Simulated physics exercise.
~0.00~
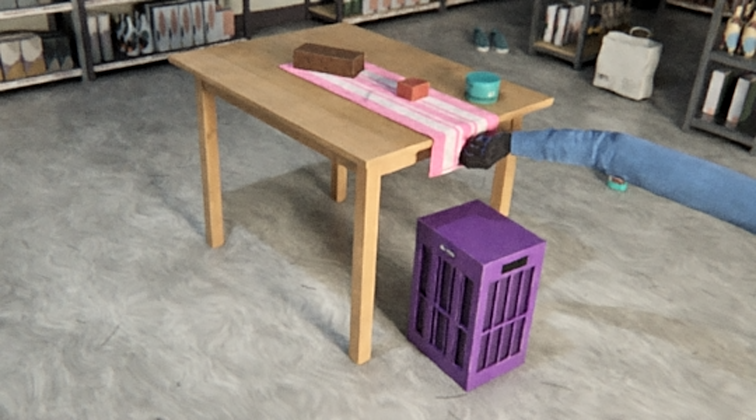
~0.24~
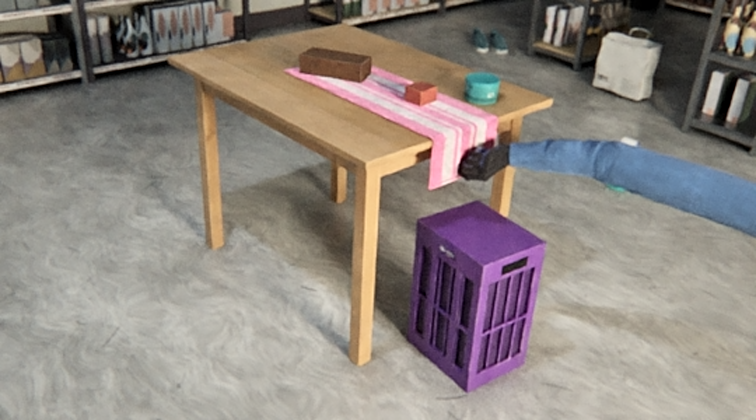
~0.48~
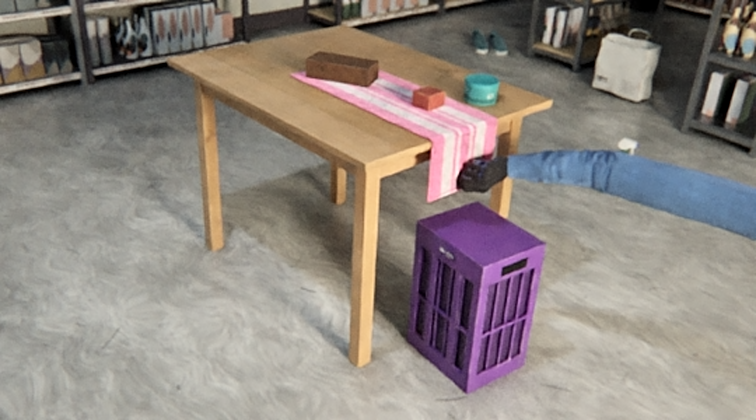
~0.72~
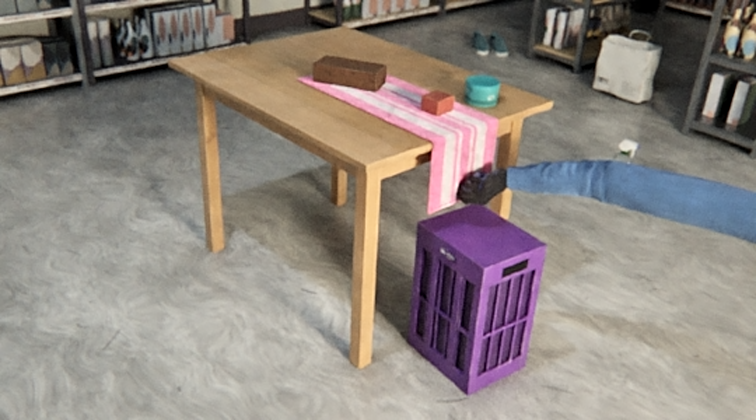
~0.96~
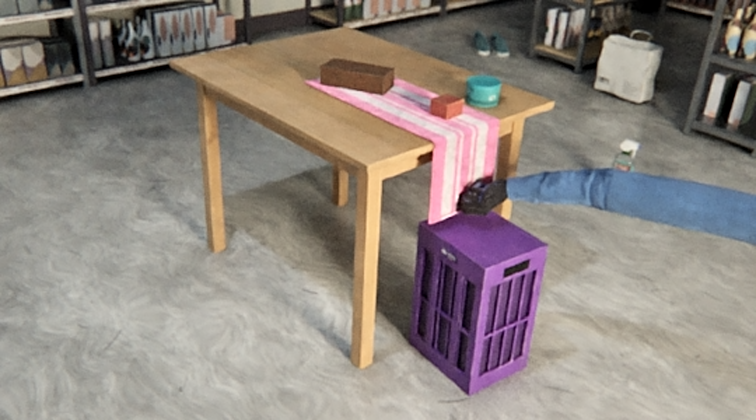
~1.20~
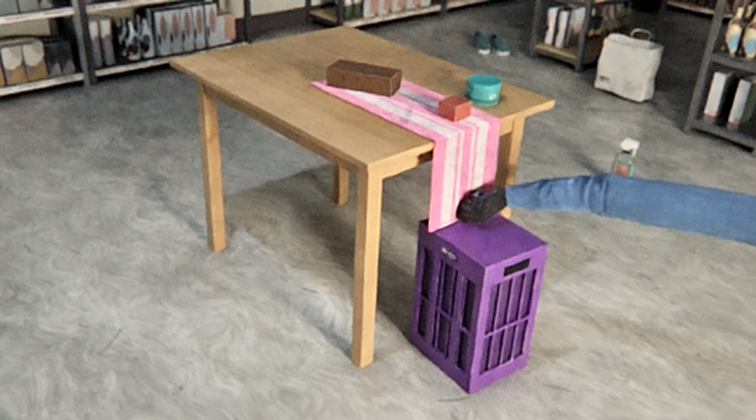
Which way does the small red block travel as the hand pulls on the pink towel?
The red block moves to the right, riding along with the towel and staying on the table.
